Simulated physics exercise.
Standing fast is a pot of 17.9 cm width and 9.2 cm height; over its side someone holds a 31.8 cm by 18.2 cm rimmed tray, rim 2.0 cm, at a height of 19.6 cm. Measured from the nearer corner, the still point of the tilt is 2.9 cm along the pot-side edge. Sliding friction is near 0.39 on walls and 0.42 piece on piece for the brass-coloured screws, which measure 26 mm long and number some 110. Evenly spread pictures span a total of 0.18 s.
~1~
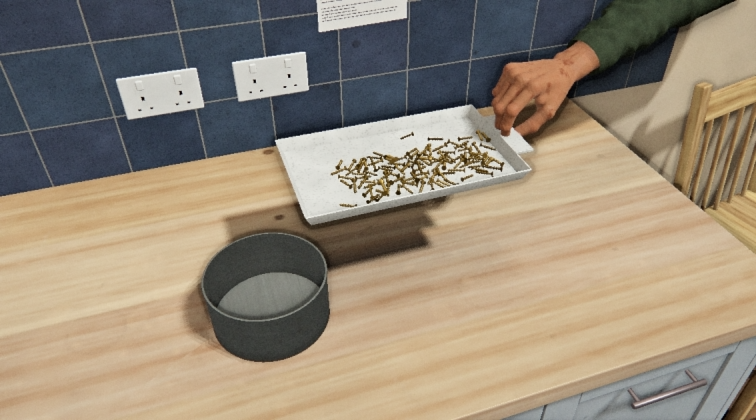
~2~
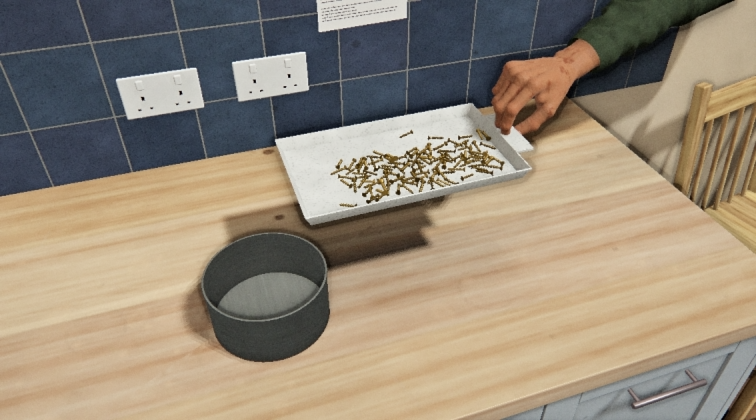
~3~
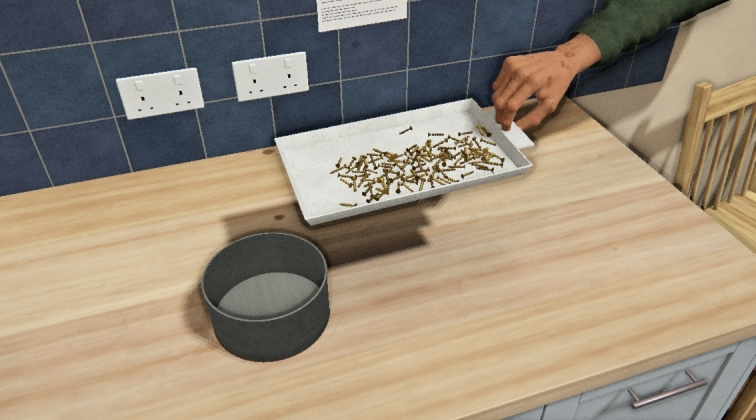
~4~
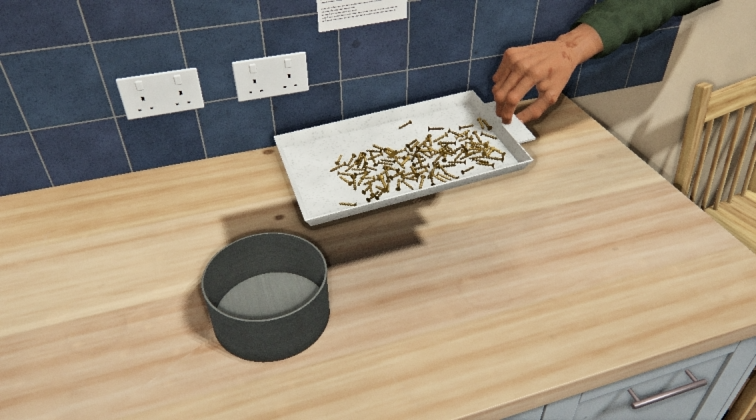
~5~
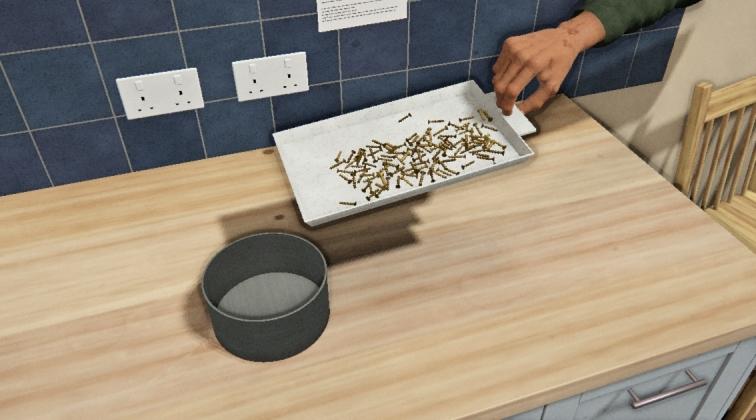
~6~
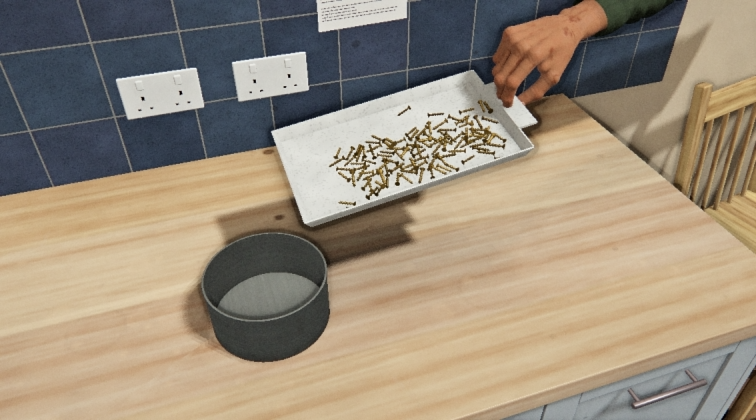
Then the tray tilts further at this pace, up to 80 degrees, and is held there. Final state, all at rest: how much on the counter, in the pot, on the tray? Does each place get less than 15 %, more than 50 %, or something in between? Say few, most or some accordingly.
Counter: Some. Pot: Most. Tray: Few.
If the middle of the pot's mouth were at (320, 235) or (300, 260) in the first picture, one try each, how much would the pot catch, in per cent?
Around 0 per cent, then around 65 per cent.
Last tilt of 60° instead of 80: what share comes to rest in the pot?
50 %.
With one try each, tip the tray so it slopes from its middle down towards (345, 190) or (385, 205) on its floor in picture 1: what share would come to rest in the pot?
Estimate: Some 95 % and some 30 % respectively.
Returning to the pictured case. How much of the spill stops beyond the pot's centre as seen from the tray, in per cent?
I'd put it close to 50 per cent.
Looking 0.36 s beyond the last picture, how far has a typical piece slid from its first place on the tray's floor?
It has moved some 5 cm from its start.
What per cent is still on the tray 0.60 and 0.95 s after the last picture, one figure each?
In turn: 65, 0.
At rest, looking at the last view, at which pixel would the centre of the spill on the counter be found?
Around (284, 376).
Then, 0.36 s after the last picture, tilt 45 degrees; the tray holds 100 %, the pot 0 %.
Then, 0.60 s after the last picture, tilt 67 degrees; the tray holds 65 %, the pot 0 %.
Then, 0.95 s after the last picture, tilt 80 degrees; the tray holds 0 %, the pot 65 %.
In the end, counter 30 %, pot 70 %, tray 0 %.
